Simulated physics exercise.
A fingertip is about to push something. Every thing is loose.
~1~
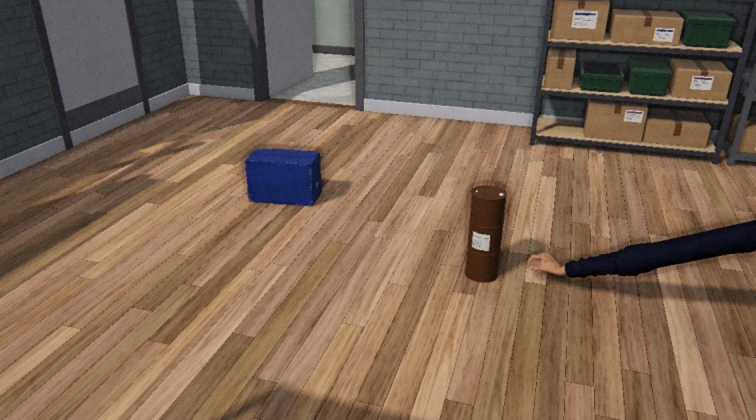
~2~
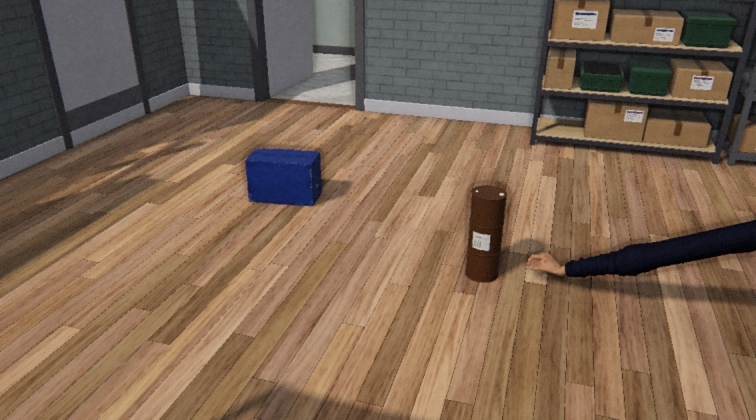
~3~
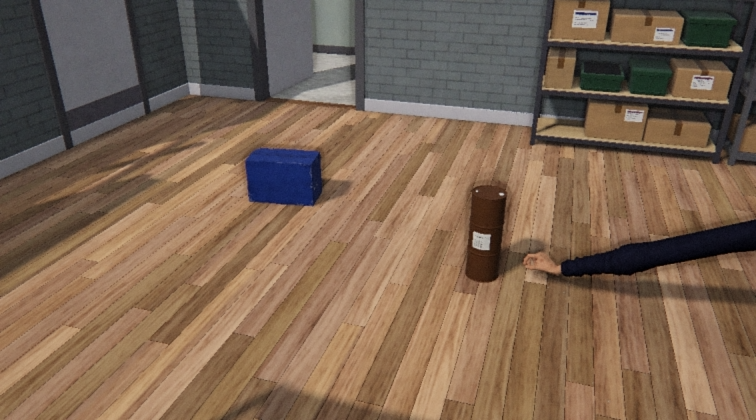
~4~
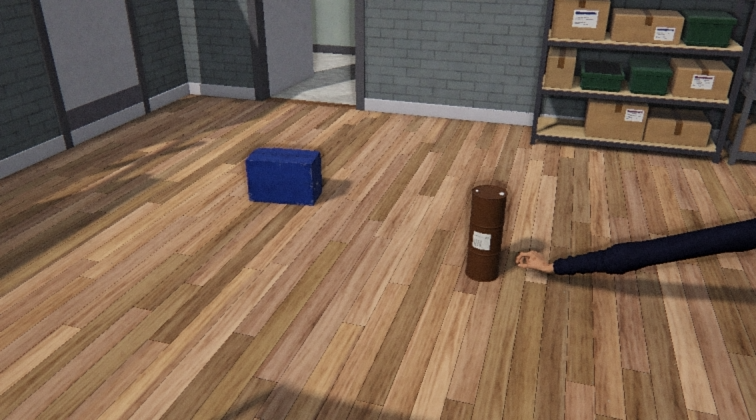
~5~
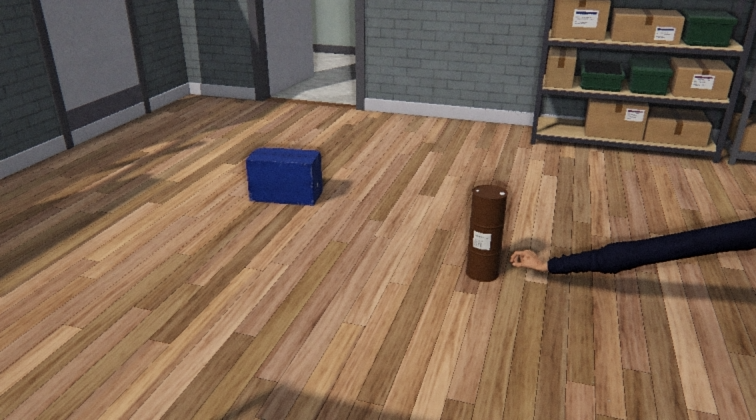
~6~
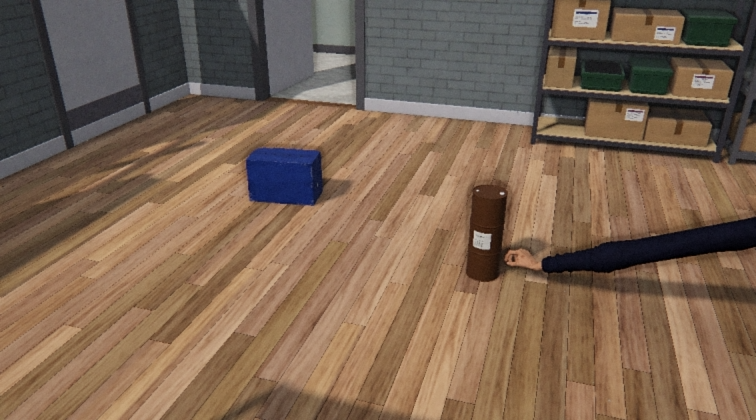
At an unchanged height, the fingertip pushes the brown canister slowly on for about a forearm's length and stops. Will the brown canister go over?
Honestly, it doesn't tip after that.
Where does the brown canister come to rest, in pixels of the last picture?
The object finishes roughly at pixel (412, 223).
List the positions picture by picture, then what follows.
The first picture shows brown canister (485, 235).
The second picture shows brown canister (485, 235).
The third picture shows brown canister (486, 234).
The fourth picture shows brown canister (486, 234).
The fifth picture shows brown canister (486, 234).
The sixth picture shows brown canister (486, 234).
Then, 0.30 s later than the last frame, brown canister moved a little near (469, 231).
Then, 0.60 s later than the last frame, brown canister moved about its own width near (448, 228).
Then, 0.90 s later than the last frame, brown canister moved well along near (427, 225).
Then, 1.20 s later than the last frame, brown canister moved well along near (412, 223).
When it is over, moved from the start, brown canister. End places, in pixels of the last picture, brown canister near (412, 223).
